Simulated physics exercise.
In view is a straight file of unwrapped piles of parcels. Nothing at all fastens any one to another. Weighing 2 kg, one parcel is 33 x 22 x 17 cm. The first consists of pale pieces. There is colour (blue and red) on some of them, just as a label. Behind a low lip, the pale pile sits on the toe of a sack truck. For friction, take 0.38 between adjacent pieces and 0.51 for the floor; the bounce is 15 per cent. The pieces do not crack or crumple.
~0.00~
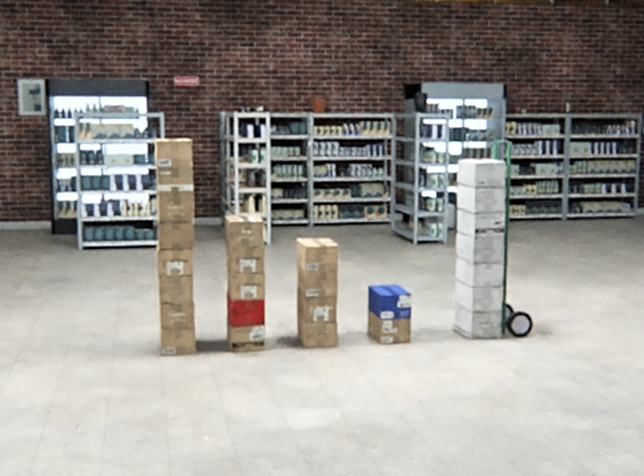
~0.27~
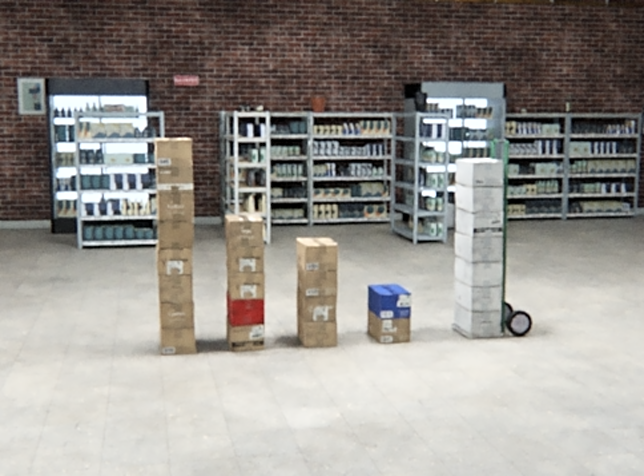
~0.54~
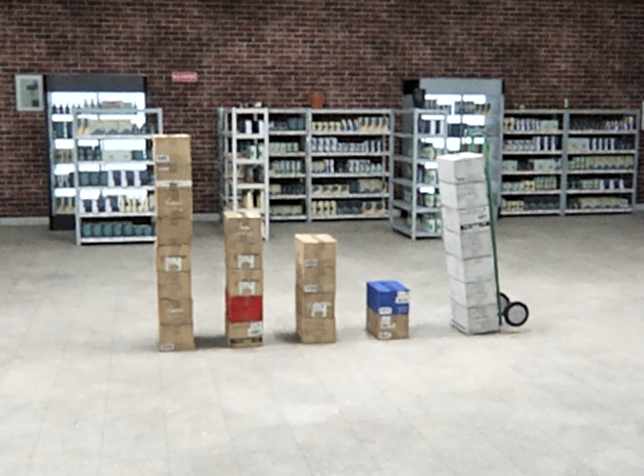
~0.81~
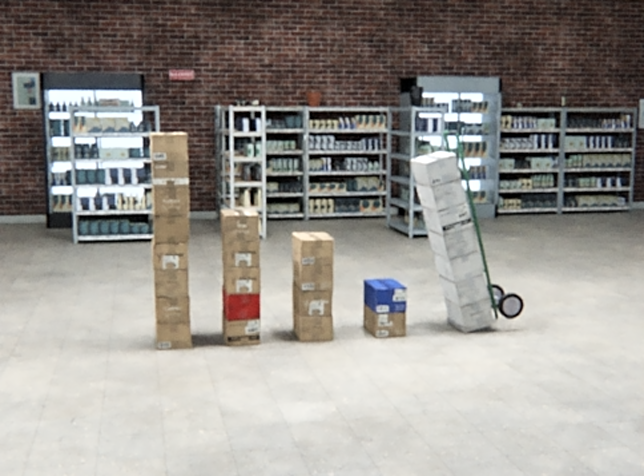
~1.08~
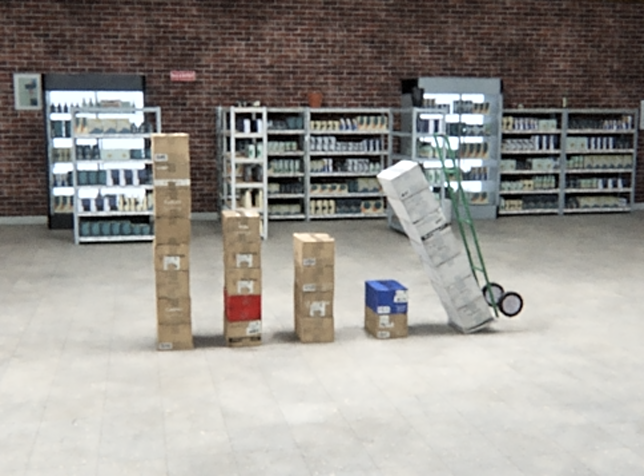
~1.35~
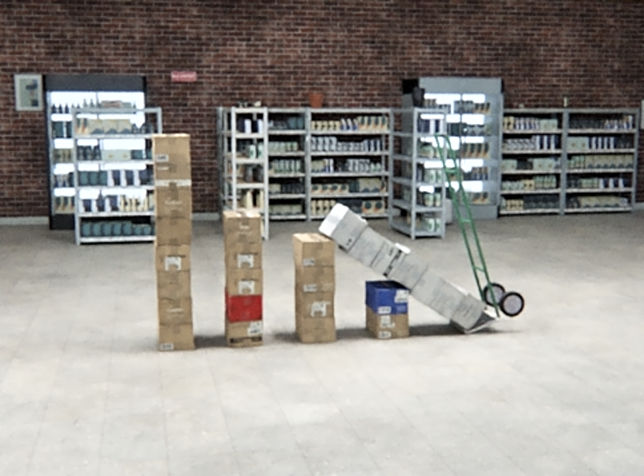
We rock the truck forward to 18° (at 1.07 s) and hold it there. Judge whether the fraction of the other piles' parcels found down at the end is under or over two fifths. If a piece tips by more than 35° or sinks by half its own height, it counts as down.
The fraction is under two fifths.
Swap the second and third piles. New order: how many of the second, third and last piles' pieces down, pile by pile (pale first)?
Down per pile: Second 3, third 0, last 0.
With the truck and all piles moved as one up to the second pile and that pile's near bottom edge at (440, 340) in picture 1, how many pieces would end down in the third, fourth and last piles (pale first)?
In that case third pile 0, fourth pile 0, last pile 0.
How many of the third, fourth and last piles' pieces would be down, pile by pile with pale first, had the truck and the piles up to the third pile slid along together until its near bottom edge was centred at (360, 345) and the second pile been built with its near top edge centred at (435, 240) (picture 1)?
Third 4, fourth 0, last 0.
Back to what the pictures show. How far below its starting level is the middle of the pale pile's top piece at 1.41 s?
Drop so far: Roughly 40 cm.
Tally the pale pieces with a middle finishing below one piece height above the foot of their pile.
The number is 2.
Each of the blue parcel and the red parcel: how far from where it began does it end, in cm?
Distance from start in cm - blue 10, red 0.
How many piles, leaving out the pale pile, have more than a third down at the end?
0 of them.
After 1.41 s, 7 of the pale pile down; none of the 19 other parcels down, 3 disturbed; blue parcel 34 mm from its place.
After 1.48 s, 7 of the pale pile down; none of the 19 other parcels down, 4 disturbed; blue parcel 6 cm from its place.
After 2.02 s, 7 of the pale pile down; none of the 19 other parcels down, 4 disturbed; blue parcel 8 cm from its place.
In the end (2.7 s), 7 of the pale pile down; none of the 19 other parcels down, 4 disturbed; red parcel unmoved; blue parcel 8 cm from its place. That is 0 per cent. From the last view, middles, red parcel near (243, 303), blue parcel near (377, 297).
